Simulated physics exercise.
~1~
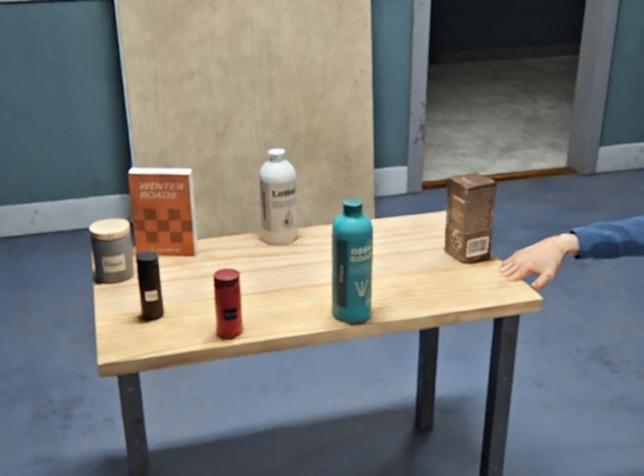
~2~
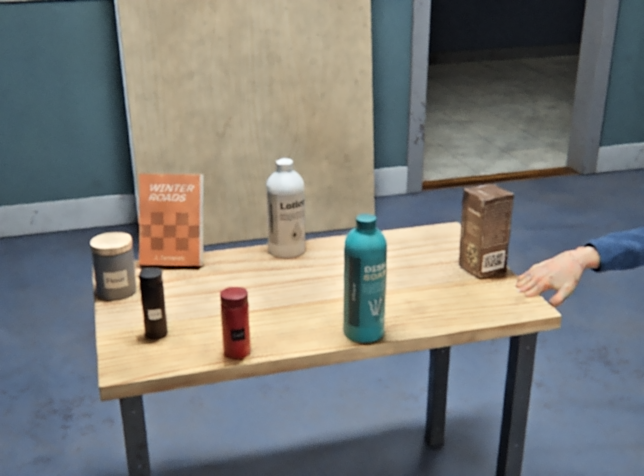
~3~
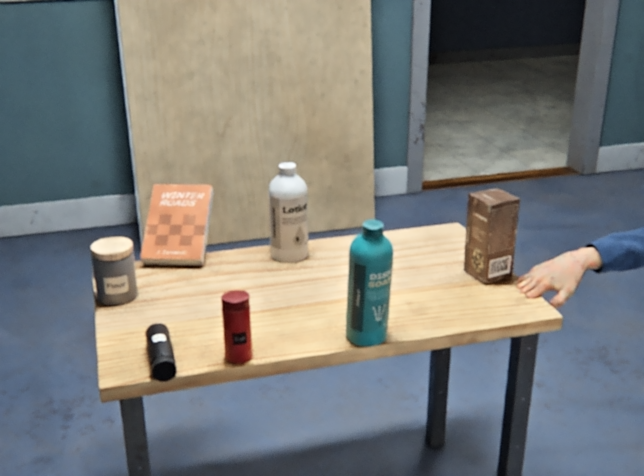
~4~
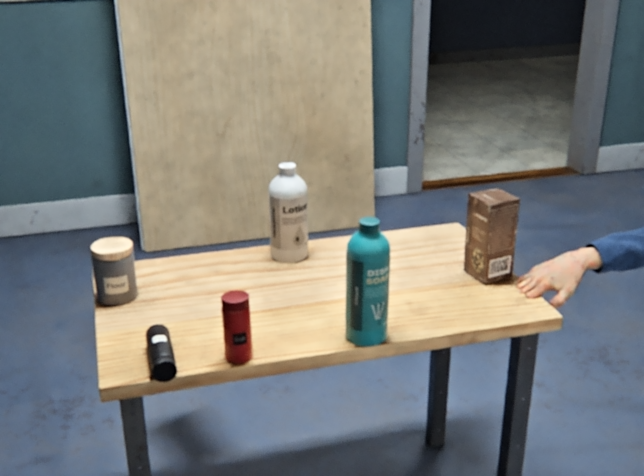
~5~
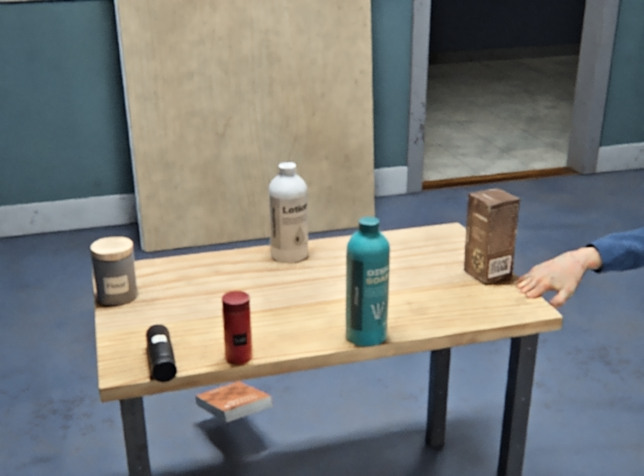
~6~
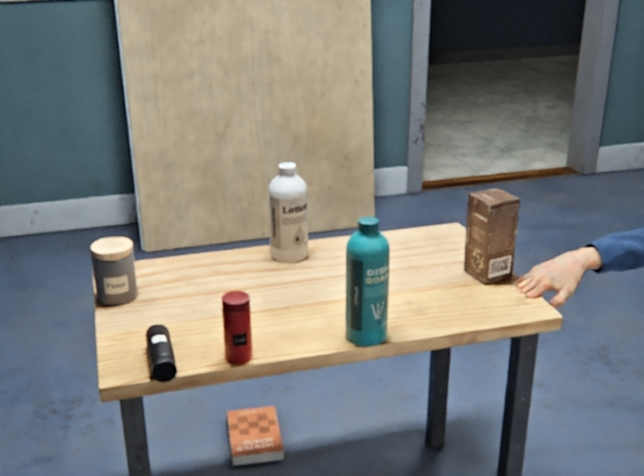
In a room with blue walls, a wooden table with a hand at its right edge jolted forward, and the black shaker toppled over while the orange book tipped, dropped off the back and landed on the floor, leaving everything else standing.
